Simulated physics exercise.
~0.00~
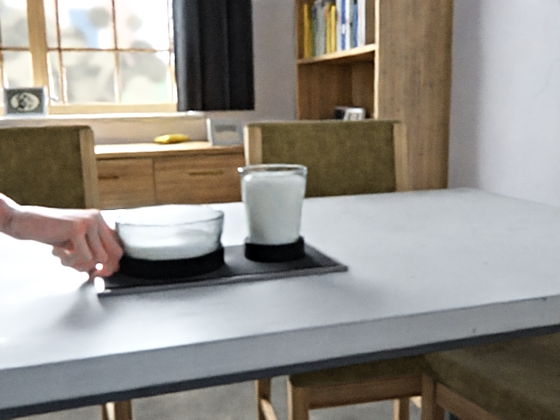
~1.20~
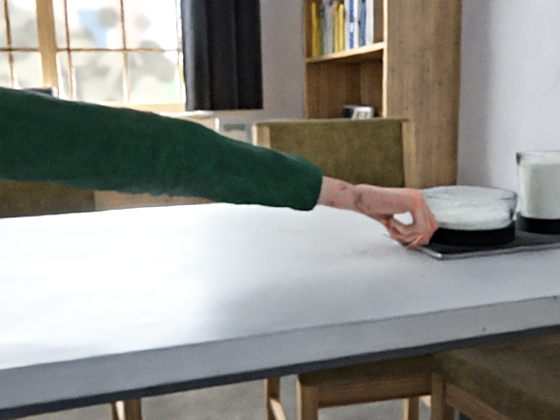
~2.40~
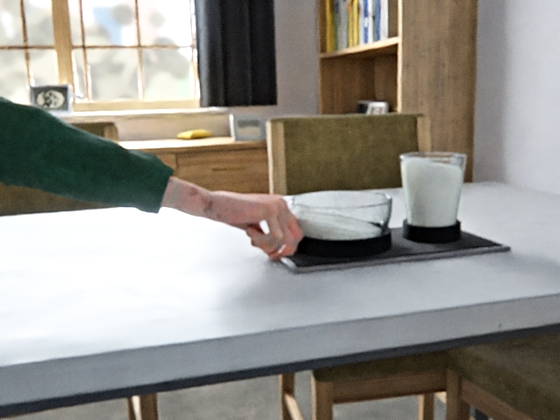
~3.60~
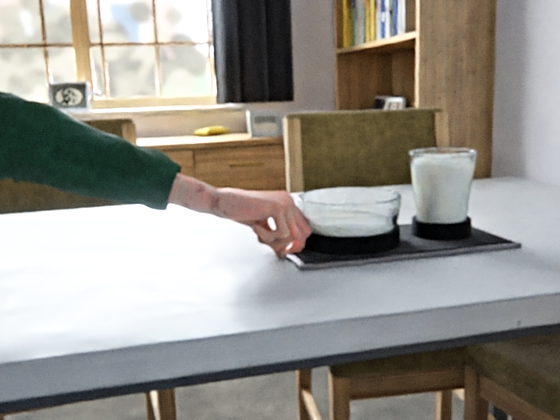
In a bright room with a window, a dark curtain and a bookshelf, a pale table holds a dark tray carrying a round glass bowl and, to its right, a drinking glass, both containing milk. A hand grips the tray's left end beside the bowl. The arm, in a dark green sleeve, stretches across the table as the tray moves far to the right. It then draws the tray partway back to the left. Finally, the tray sits right of its starting place, the hand still at its edge and milk still in both vessels.
